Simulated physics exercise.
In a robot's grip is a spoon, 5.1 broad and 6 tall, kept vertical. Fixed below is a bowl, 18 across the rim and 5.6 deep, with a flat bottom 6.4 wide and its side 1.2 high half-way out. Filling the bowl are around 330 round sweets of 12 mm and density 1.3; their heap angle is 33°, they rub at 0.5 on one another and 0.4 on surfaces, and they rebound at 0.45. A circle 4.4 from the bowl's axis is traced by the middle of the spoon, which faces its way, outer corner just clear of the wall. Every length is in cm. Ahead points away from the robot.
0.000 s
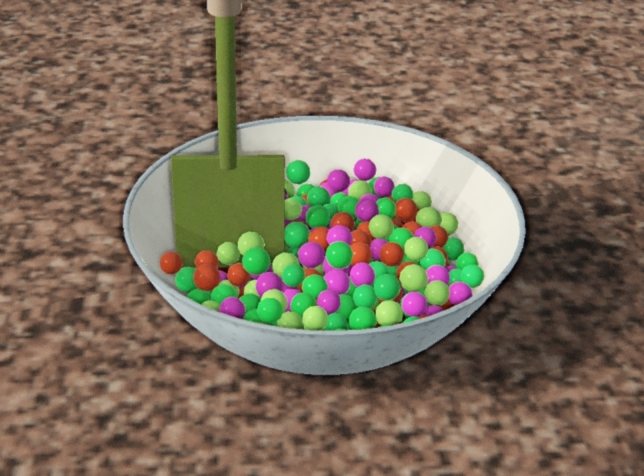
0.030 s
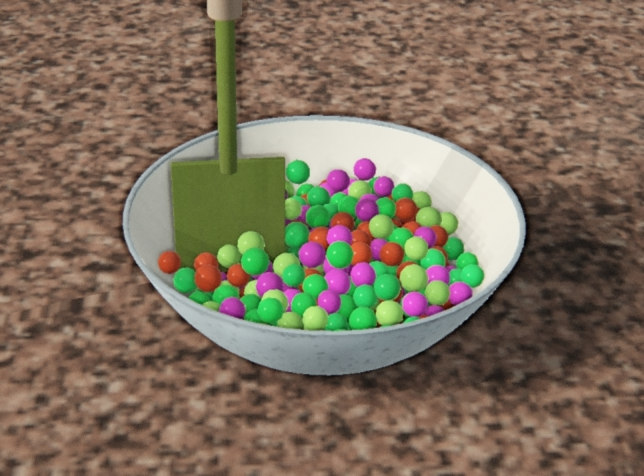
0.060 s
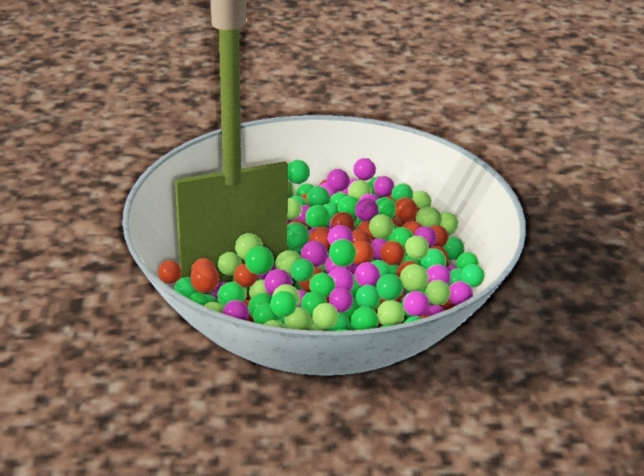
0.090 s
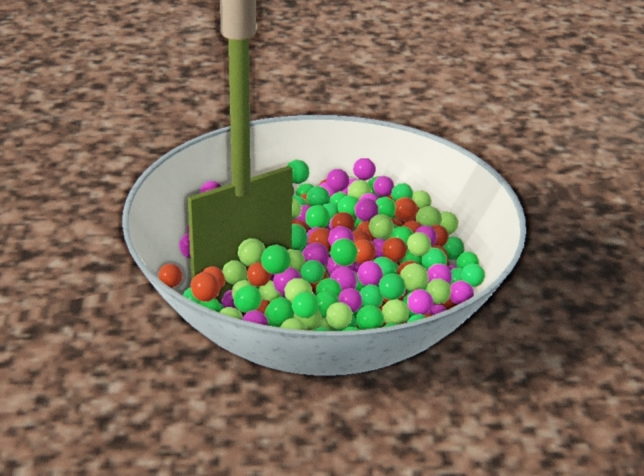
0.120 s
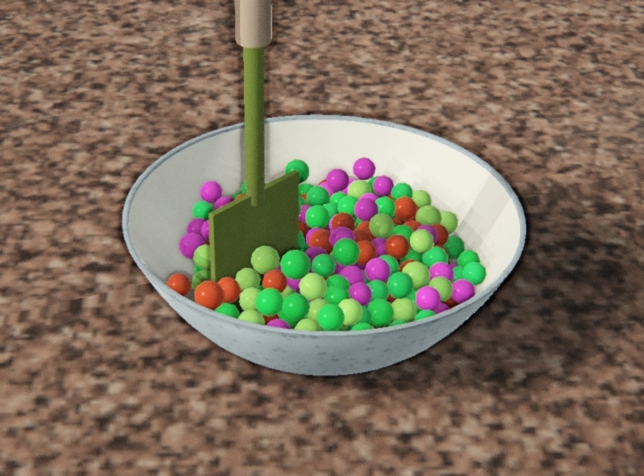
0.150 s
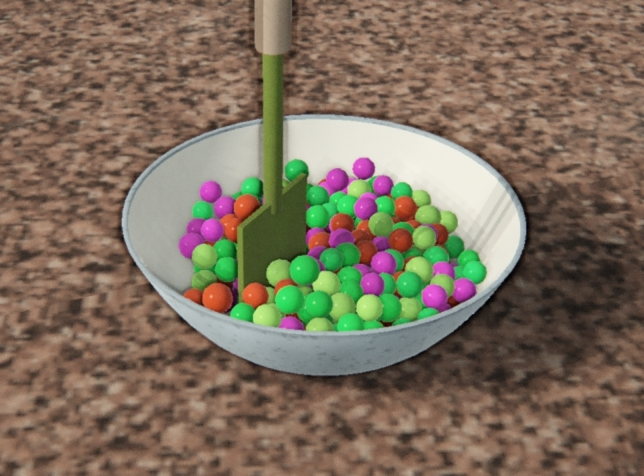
A green spatula, held upright, sweeps rightward and turns through colourful balls in a white bowl.
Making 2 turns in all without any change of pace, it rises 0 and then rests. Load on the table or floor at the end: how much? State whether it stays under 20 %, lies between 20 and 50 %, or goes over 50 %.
It lies between 20 and 50 %.
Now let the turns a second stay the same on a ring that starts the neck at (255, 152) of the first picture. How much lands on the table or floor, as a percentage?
Close to 25 in a hundred.
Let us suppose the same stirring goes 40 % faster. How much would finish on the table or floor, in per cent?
50 %.
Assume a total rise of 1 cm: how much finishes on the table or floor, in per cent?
My guess is close to 30 per cent.
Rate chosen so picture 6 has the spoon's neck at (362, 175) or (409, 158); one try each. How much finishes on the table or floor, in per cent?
First try: Around 55 %; second try: Around 65 %.
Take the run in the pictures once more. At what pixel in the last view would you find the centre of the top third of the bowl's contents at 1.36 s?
The centre lies near (355, 163) in the last picture.
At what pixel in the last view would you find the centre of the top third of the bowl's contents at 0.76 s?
I'd put it at around (211, 220).
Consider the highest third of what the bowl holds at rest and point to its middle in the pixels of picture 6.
Centre, approx.: (245, 291).
After 0.76 s, 318° round, highest piece 7 above the table; 269 in the bowl, 59 on the table or floor, 6 in flight or on the tool.
After 1.36 s, 220° round, highest piece 7 above the table; 235 in the bowl, 96 on the table or floor, 3 in flight or on the tool.
After 1.87 s, 0° round, highest piece 6 above the table; 221 in the bowl, 113 on the table or floor.
After 2.57 s, 0° round, highest piece 6 above the table; 221 in the bowl, 113 on the table or floor.
In the end, 221 in the bowl, 113 on the table or floor. That is 34 % on the table or floor.
